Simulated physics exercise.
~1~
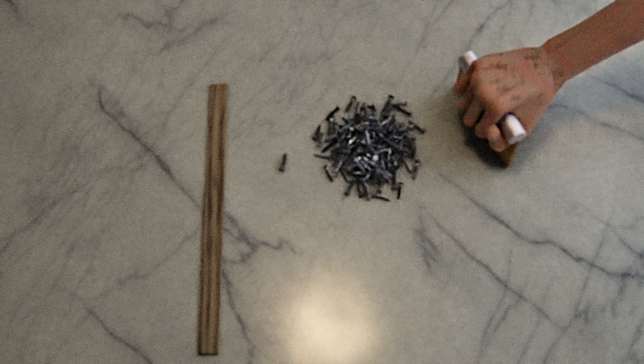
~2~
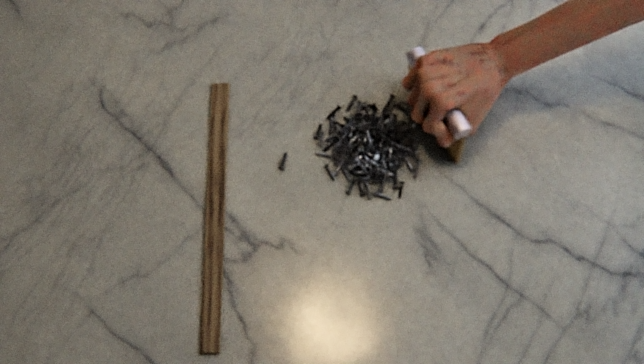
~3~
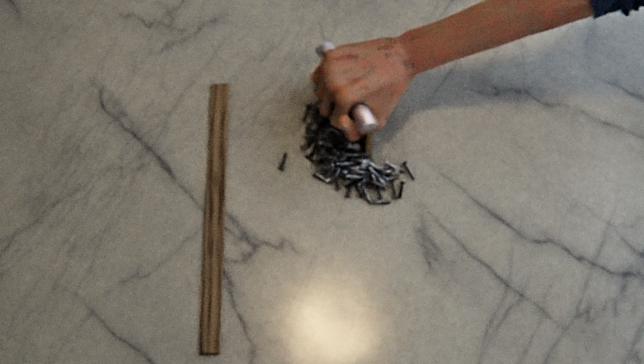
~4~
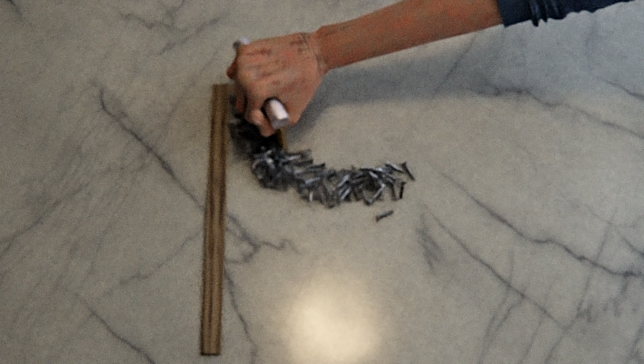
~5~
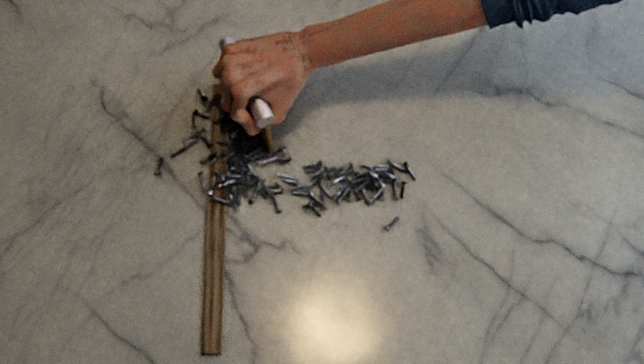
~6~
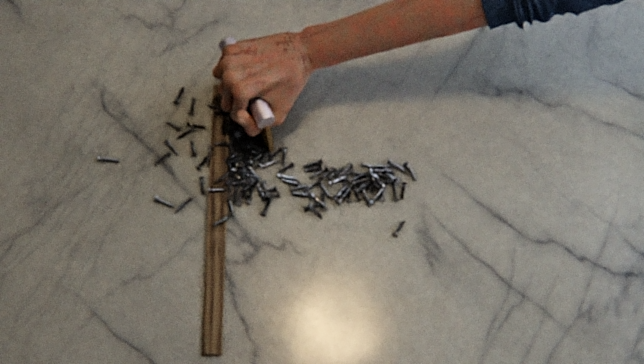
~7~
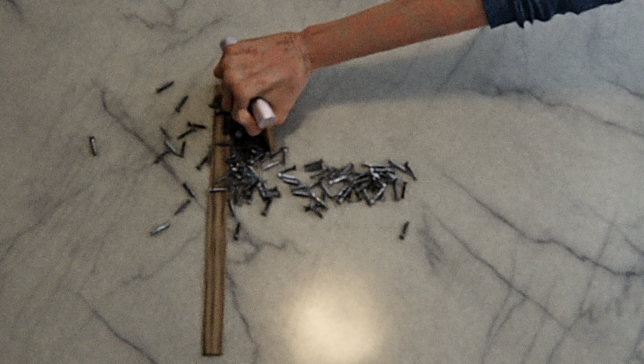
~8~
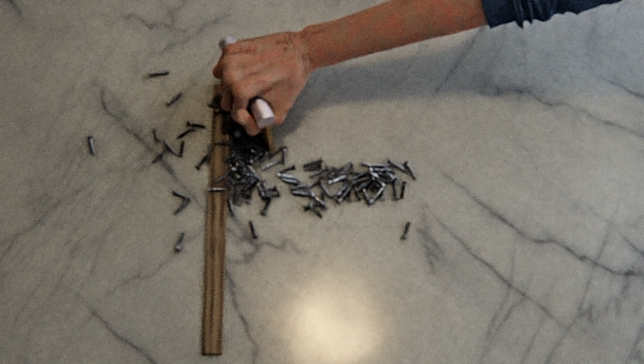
Hand with a scraper pushing a pile of dark screws left across marble, some scattering over a wooden strip, most staying short.
